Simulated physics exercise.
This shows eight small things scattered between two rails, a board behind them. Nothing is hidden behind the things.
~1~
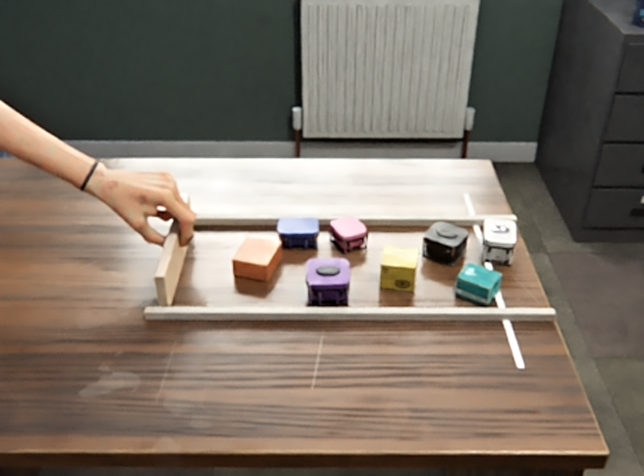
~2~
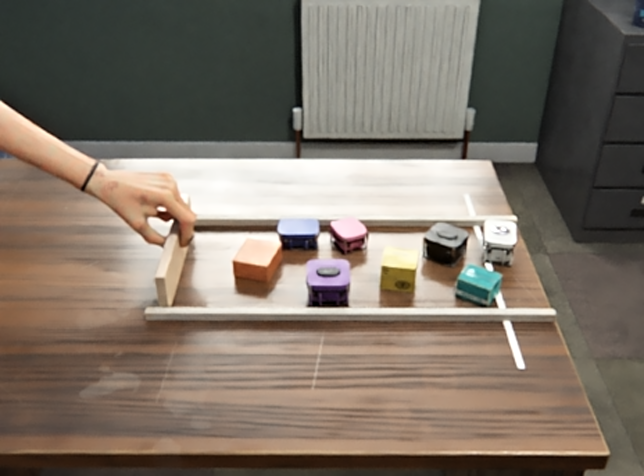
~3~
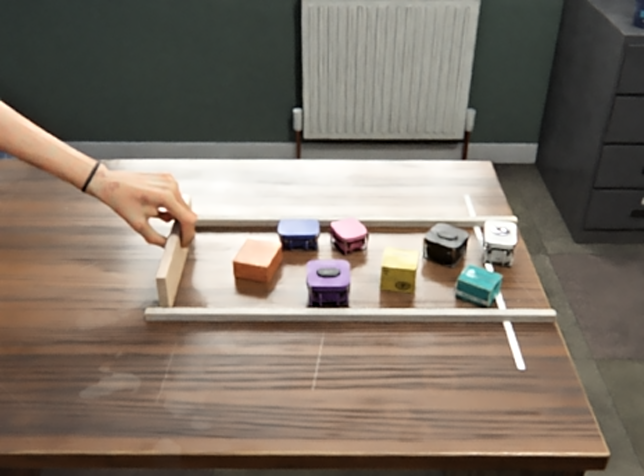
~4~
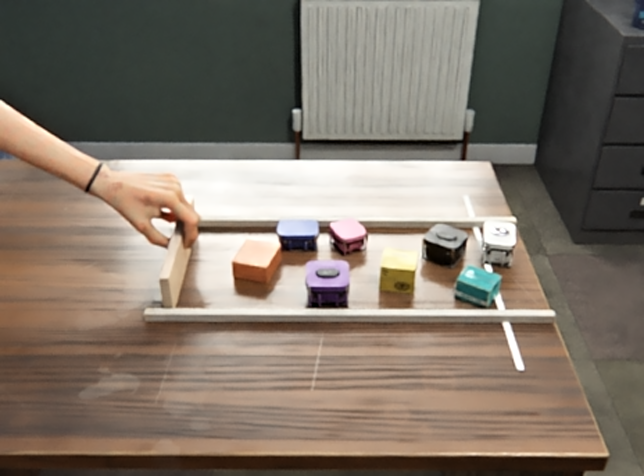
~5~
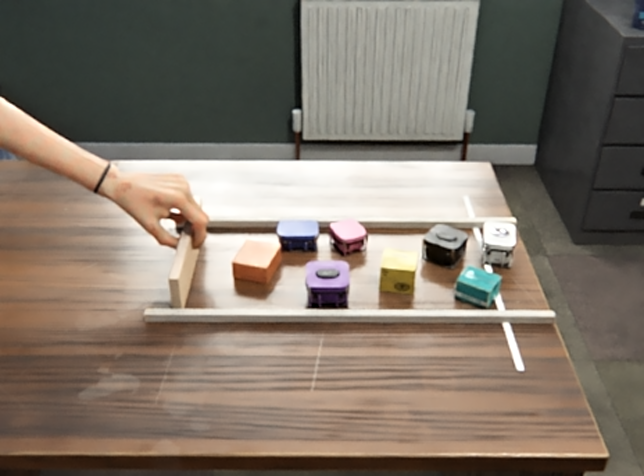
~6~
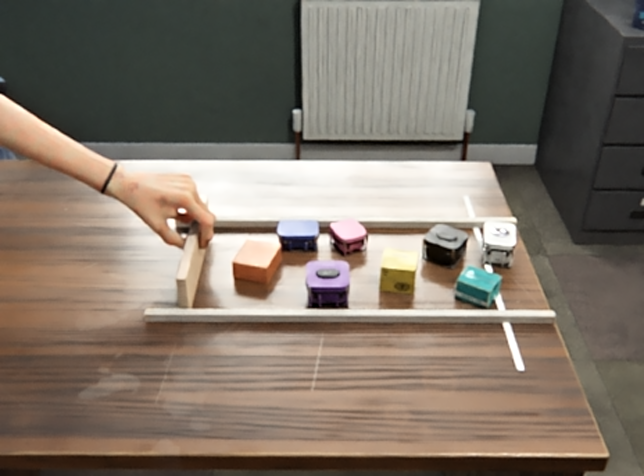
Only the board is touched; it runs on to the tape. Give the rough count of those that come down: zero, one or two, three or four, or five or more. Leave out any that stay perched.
The number that fall off is five or more.
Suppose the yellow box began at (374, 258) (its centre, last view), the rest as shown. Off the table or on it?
The yellow box tumbles off.
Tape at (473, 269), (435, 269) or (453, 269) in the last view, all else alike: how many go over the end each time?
Try by try, 2, 1 and 2.
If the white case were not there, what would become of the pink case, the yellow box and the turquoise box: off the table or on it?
The pink case goes over; the yellow box drops off; the turquoise box drops off.
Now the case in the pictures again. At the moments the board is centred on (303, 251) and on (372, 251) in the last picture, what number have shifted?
3 and 6.
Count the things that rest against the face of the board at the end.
That makes 3.
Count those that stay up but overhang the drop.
Overhanging: 0.
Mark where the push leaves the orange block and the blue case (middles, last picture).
Near (507, 260) and (501, 237).
Early on, none off yet; white case at rest near (498, 244); turquoise box at rest near (478, 287); black case at rest near (445, 246).
A while later, none off yet; white case travelled a little near (511, 246); turquoise box moving near (487, 289); black case travelled about its own width near (476, 248).
Finally, the number that fall off is five or more; lost, pink case, yellow box, black case, turquoise box and white case.
